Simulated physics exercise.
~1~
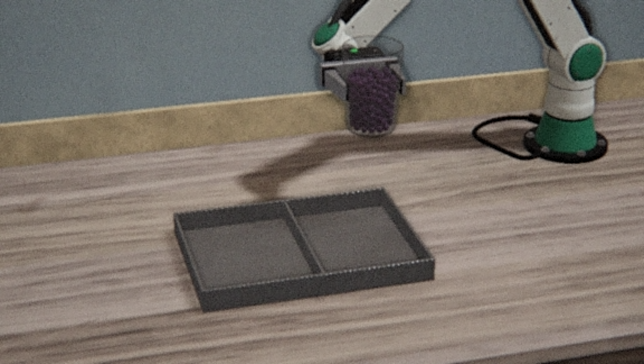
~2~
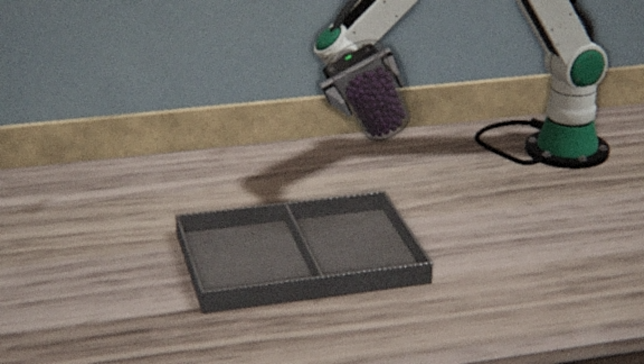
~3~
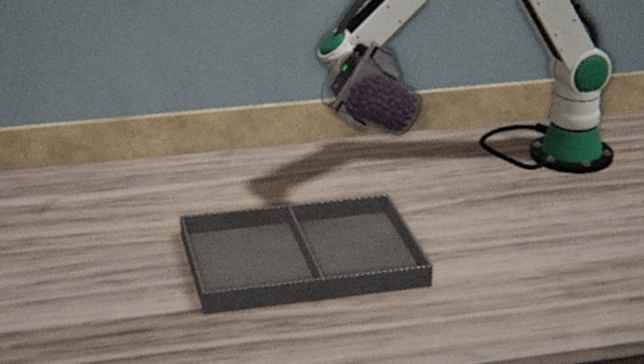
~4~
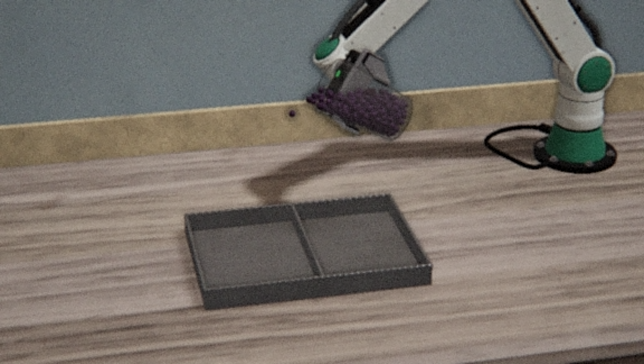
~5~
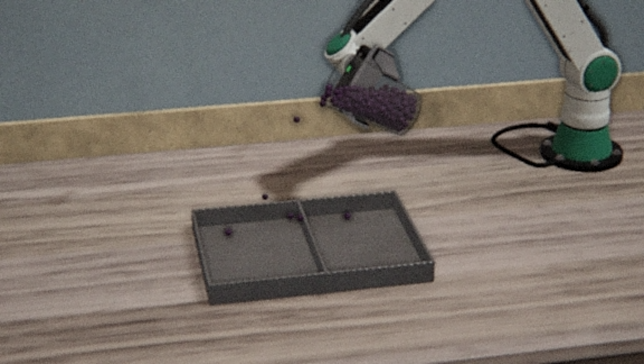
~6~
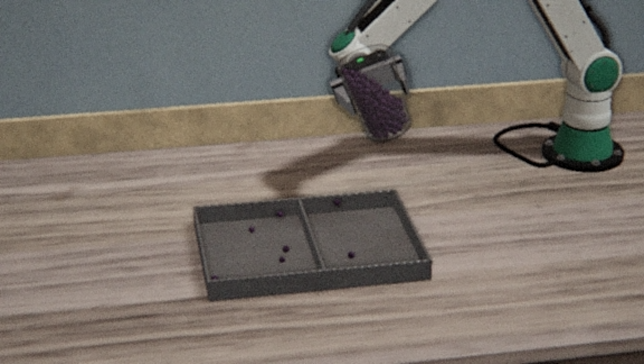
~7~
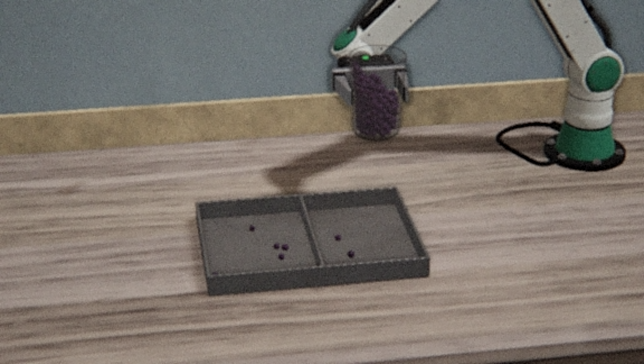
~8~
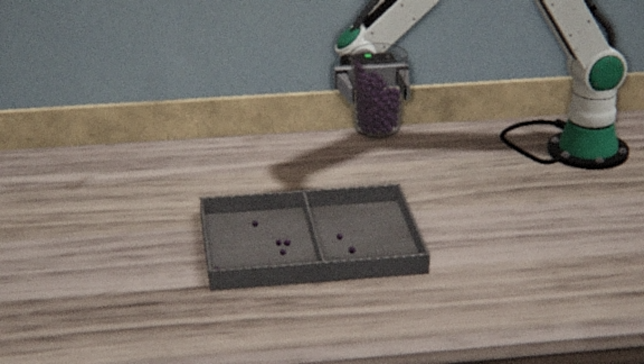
On a wooden tabletop, a robot arm tipped a clear beaker packed with dark purple beads above a grey divided tray, spilling just a few into both sections, then swung it upright again and held it still, nearly full.
